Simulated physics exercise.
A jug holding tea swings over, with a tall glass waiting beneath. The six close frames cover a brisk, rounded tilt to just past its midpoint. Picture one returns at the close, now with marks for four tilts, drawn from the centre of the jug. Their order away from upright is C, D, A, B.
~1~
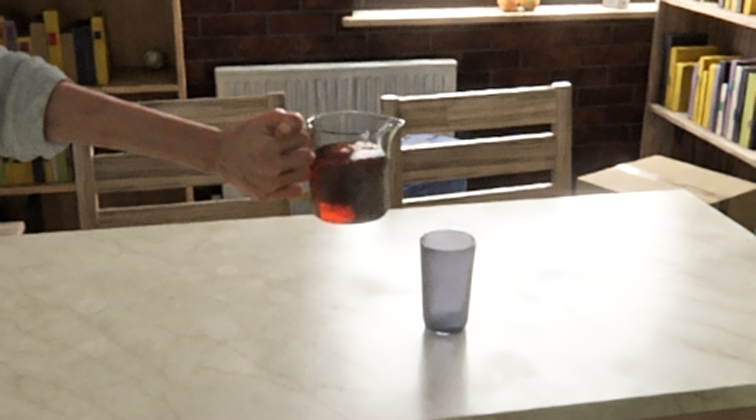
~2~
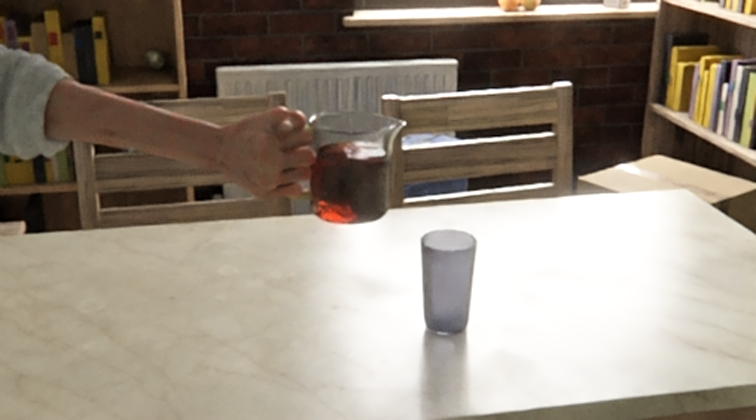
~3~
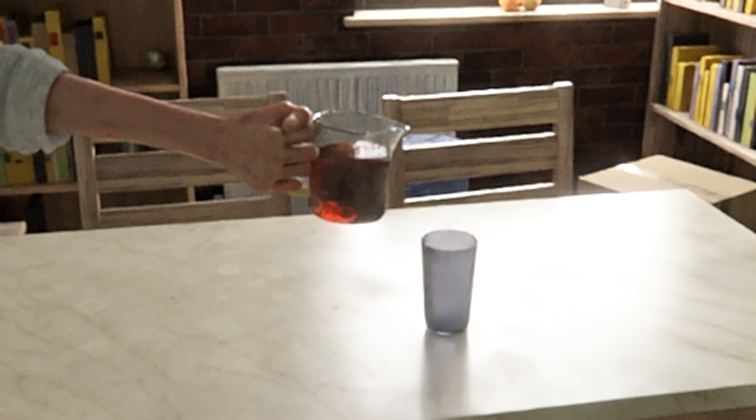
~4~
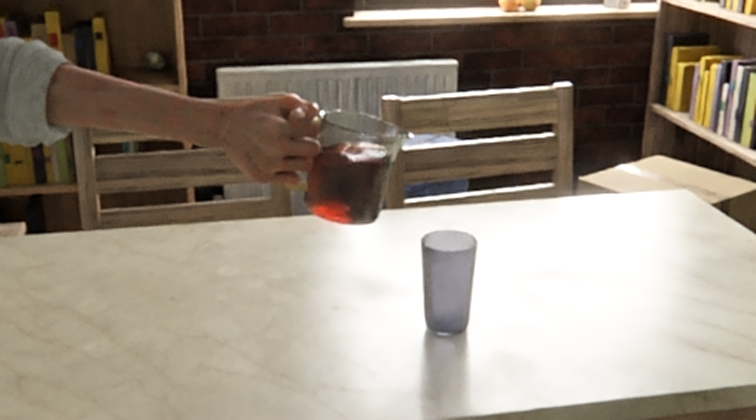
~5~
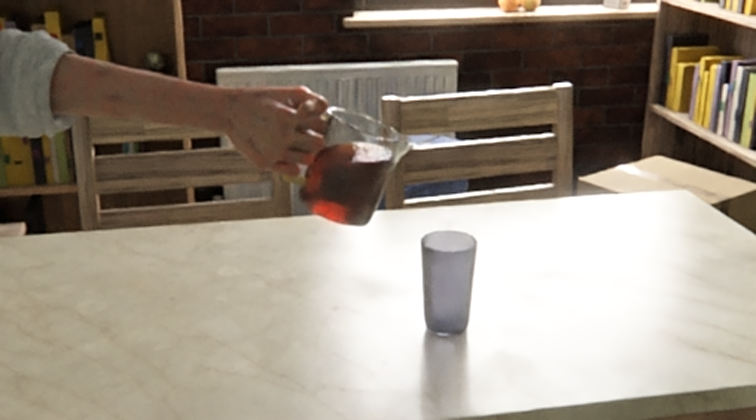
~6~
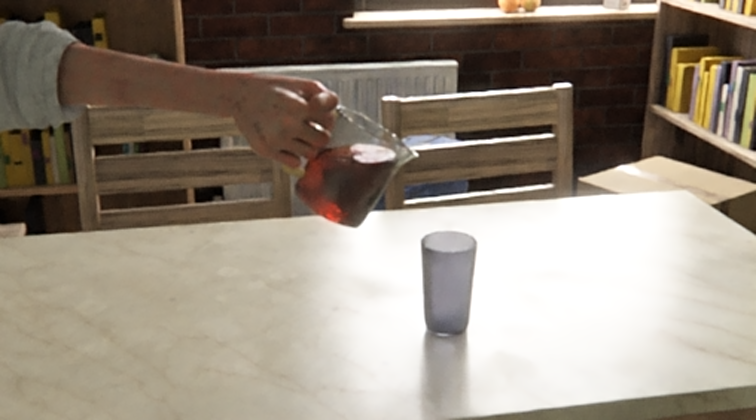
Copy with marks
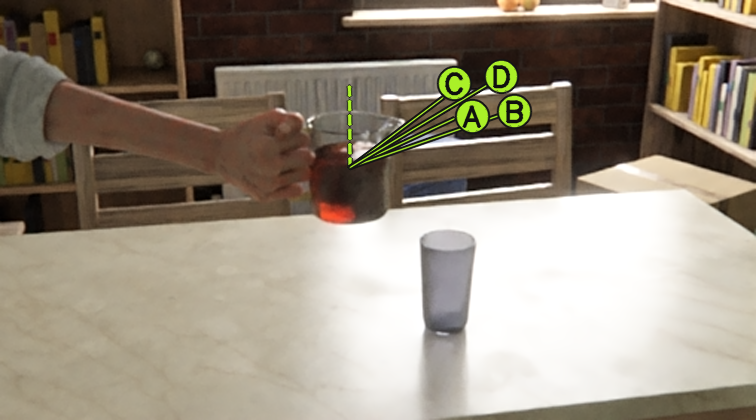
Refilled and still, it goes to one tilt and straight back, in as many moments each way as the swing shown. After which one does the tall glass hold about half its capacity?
The answer is tilt D.
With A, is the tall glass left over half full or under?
Over half.
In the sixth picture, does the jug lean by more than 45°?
No, it does not.
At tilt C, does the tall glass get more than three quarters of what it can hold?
No.
In lime, A at (454, 118); B at (498, 115); C at (442, 97); D at (486, 85).
Choosing A, the tall glass ends with about 69 % of what it can hold.
Choosing B, the tall glass ends with about 84 % of what it can hold; 3 % of the tea is spilt.
Choosing C, the tall glass ends with about 33 % of what it can hold.
Choosing D, the tall glass ends with about 51 % of what it can hold.
